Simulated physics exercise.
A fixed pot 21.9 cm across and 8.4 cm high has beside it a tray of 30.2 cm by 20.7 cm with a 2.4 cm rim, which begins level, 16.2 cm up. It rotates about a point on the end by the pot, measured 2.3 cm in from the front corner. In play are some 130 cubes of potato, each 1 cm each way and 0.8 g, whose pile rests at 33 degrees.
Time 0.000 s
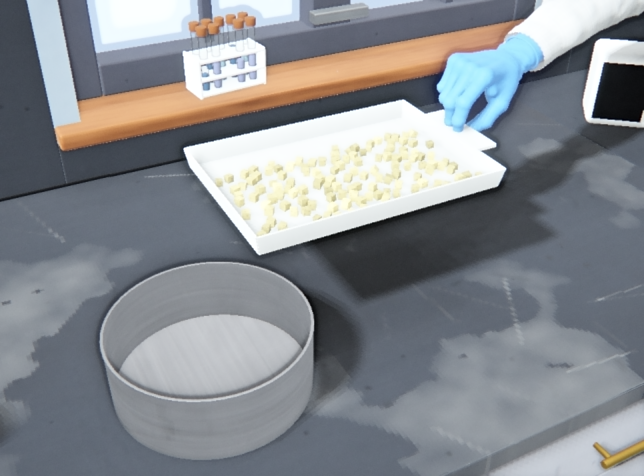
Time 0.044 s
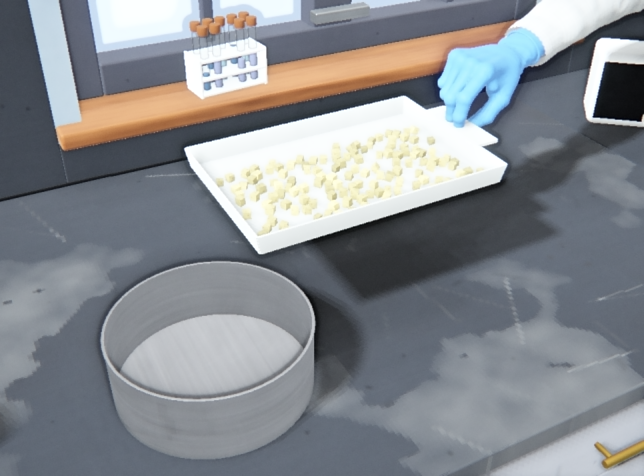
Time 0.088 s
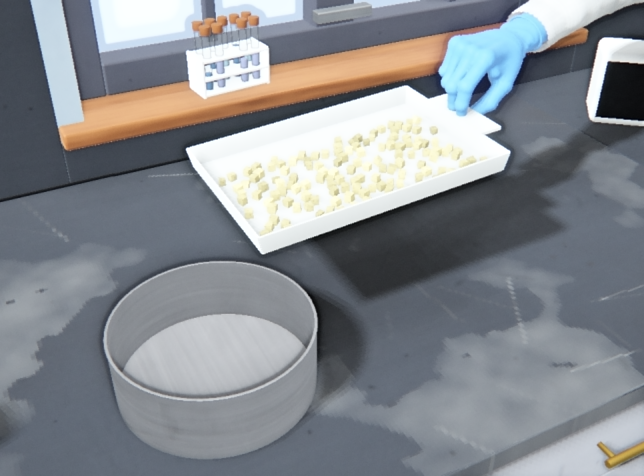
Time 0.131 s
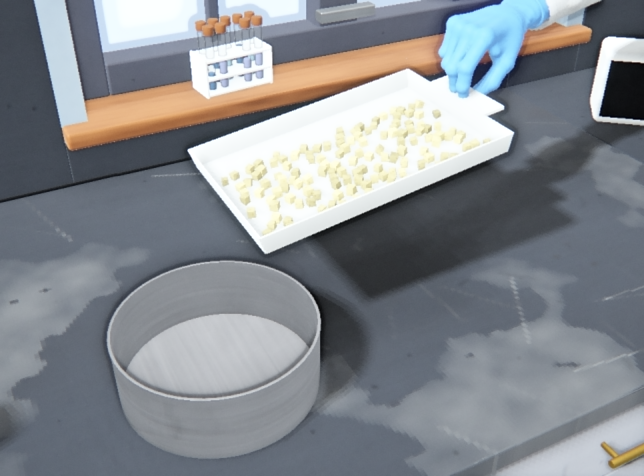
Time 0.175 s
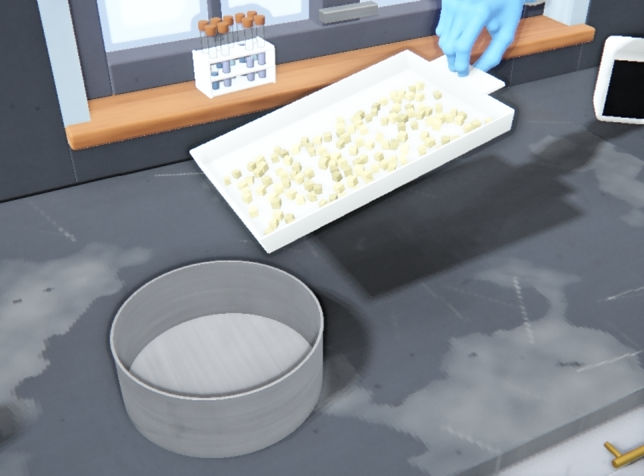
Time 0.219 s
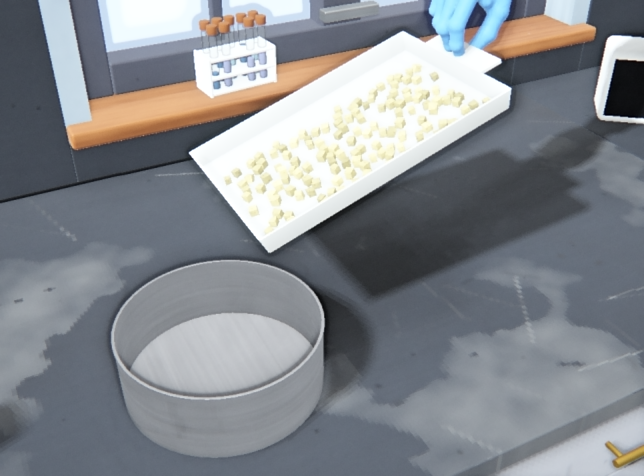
At first, a blue-gloved hand holds a white tray of small pale-yellow pieces nearly level above a dark countertop, behind a round grey pot. Then the hand raises the tray's right end, steepening its slant down toward the left, while the pieces stay spread across it and the pot remains empty.
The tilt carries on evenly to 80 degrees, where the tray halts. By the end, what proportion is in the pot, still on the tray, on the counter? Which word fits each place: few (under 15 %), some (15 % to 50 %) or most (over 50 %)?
Pot gets some; tray gets some; counter gets some.
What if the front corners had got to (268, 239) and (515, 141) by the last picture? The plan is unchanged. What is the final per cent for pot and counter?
The pot gets 45 and the counter 10.
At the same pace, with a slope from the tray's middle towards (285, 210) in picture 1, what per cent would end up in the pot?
Something like 75 per cent of the pieces.
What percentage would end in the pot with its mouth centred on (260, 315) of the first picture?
Roughly 25 per cent.
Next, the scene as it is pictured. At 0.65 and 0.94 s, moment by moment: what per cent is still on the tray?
Roughly 100 then 30.
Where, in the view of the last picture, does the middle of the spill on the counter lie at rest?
Somewhere around (74, 306), I'd say.
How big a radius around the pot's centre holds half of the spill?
Roughly 28 cm from the centre.
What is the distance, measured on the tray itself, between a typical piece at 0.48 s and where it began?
2 cm.
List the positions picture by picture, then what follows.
The first picture shows tray tilt 0 degrees, front corners at (258, 235) and (500, 168); middle of the pieces at (348, 178); pot at (208, 323).
The second picture shows tray tilt 1 degrees, front corners at (259, 235) and (501, 163); middle of the pieces at (349, 176).
The third picture shows tray tilt 4 degrees, front corners at (260, 235) and (505, 152), lowest corner left back; middle of the pieces at (351, 170).
The fourth picture shows tray tilt 8 degrees, front corners at (262, 235) and (508, 133), lowest corner left back; middle of the pieces at (353, 161).
The fifth picture shows tray tilt 14 degrees, front corners at (263, 235) and (508, 111), lowest corner left back; middle of the pieces at (354, 151).
The sixth picture shows tray tilt 19 degrees, front corners at (262, 236) and (505, 89), lowest corner left back; middle of the pieces at (351, 141); pot at (219, 322). The tray's pace is about 120 degrees a second.
After 0.48 s, tilt 50 degrees; the tray holds 100 %, the pot 0 %.
Then, at 0.65 s, tilt 70 degrees; the tray holds 100 %, the pot 0 %.
Then, at 0.94 s, tilt 80 degrees; the tray holds 30 %, the pot 35 %.
At rest (2.3 s), pot 40 %, tray 25 %, counter 35 %.
